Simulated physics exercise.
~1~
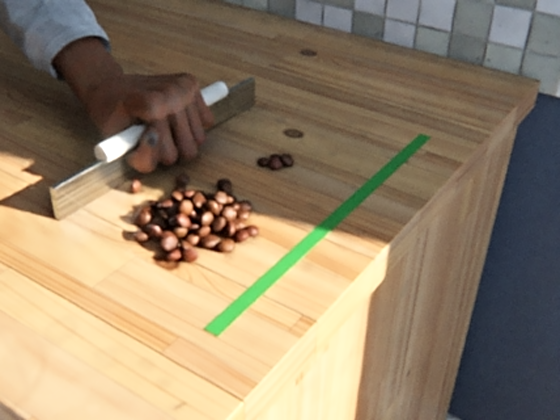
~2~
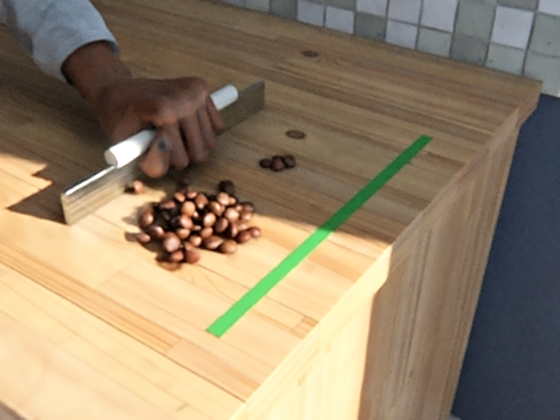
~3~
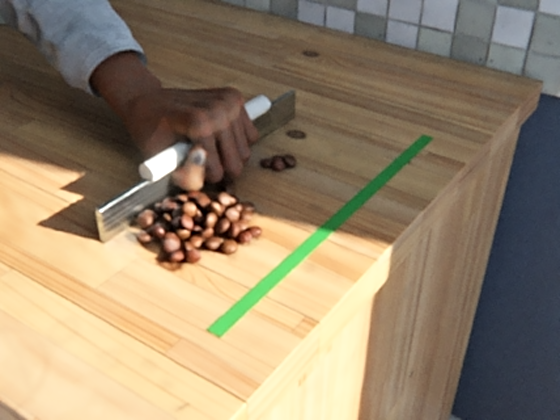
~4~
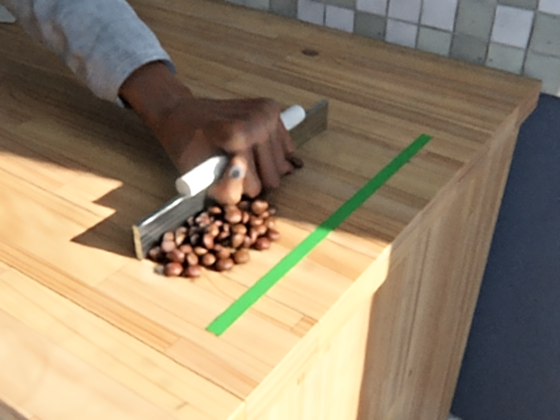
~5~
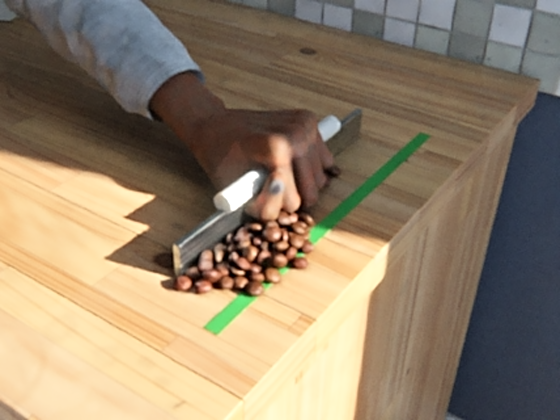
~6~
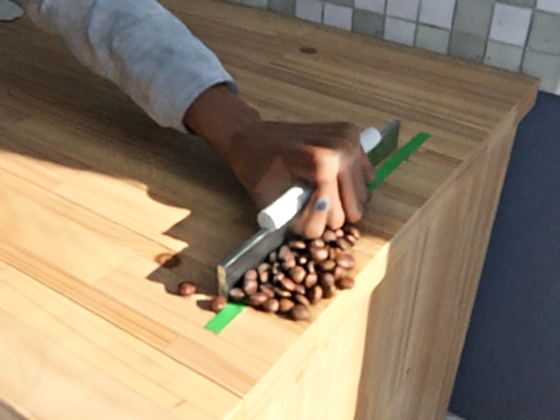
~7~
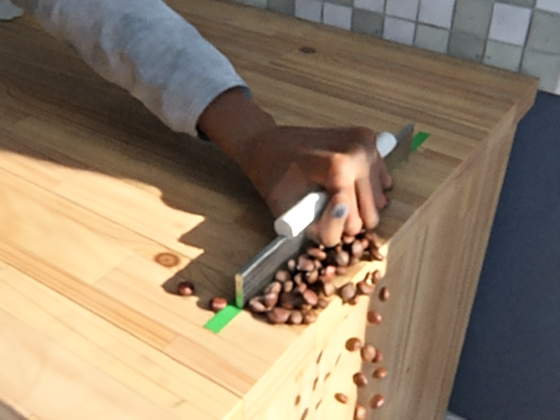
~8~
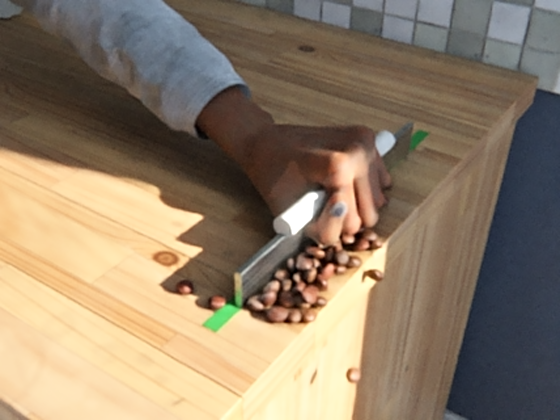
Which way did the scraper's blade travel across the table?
The blade moved to the right, toward the edge of the table.
